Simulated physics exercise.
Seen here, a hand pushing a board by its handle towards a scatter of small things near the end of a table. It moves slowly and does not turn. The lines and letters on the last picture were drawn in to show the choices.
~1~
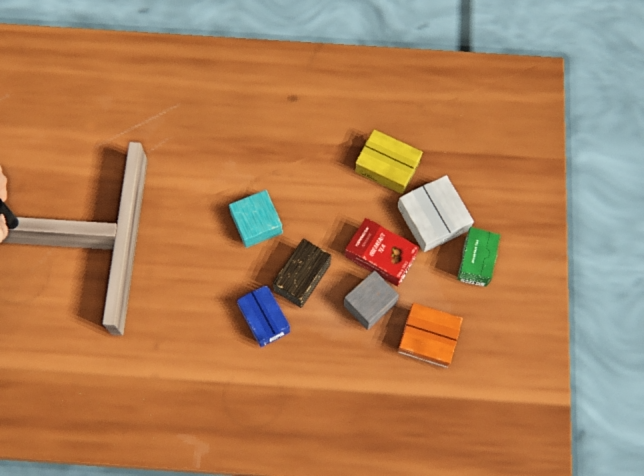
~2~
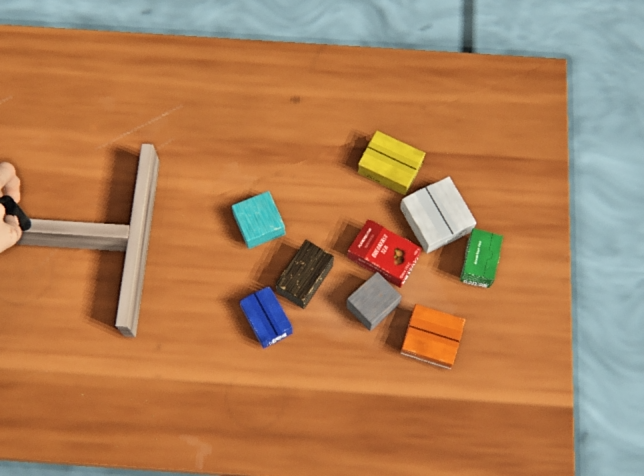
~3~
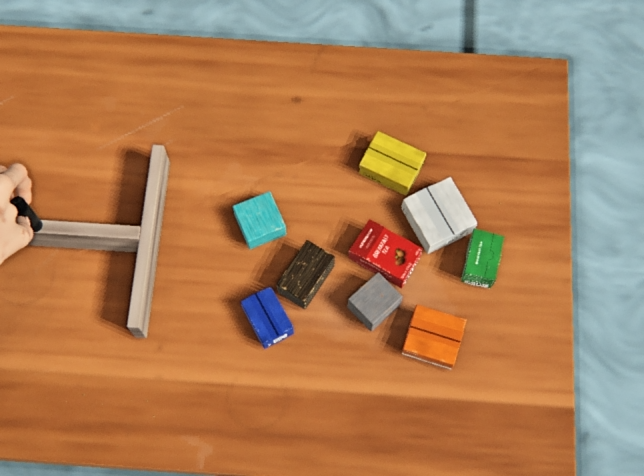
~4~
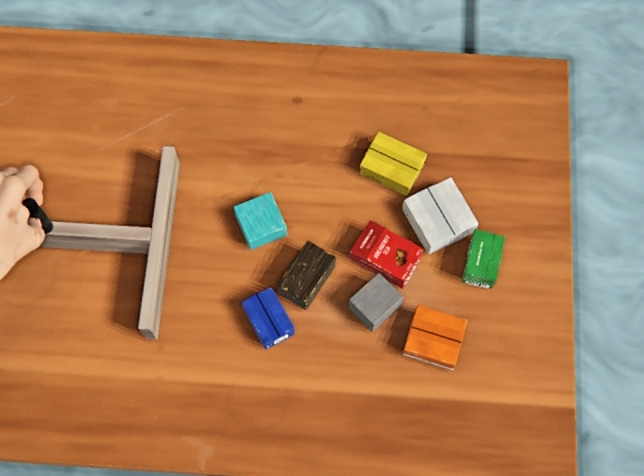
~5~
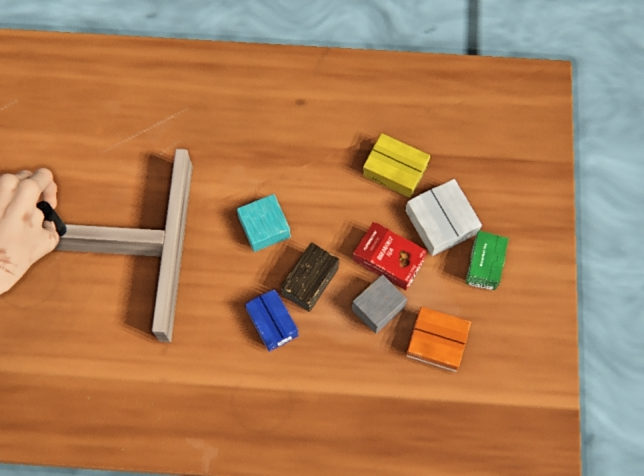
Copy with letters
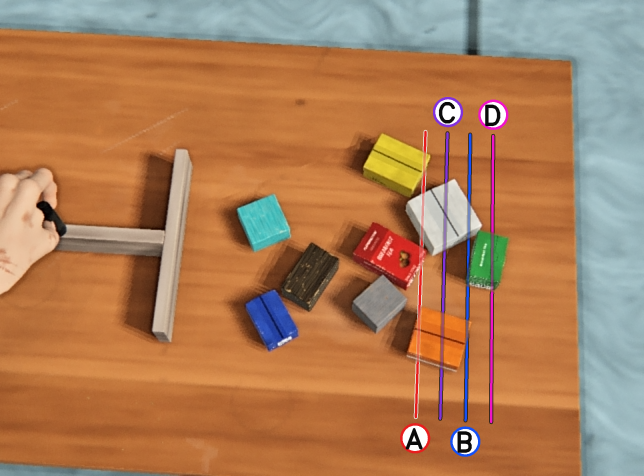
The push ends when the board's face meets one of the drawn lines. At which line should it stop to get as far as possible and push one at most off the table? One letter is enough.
Line D.
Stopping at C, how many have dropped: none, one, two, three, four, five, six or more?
The count is none.
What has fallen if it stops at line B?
The green box goes over.
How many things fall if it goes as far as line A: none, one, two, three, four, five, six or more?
The count is none.
On the marked copy, A at (421, 267); B at (468, 270); C at (444, 268); D at (492, 272).
With D. Early on, board (285, 244); blue box (303, 334); black block (321, 279).
Further on, board (401, 252); green box (525, 257); white box (486, 213).
At the end, board (493, 257); green box over the edge; red box (567, 274); one fallen.
As for the rest, A is within the limit but short; B is within the limit but short; C is within the limit but short.
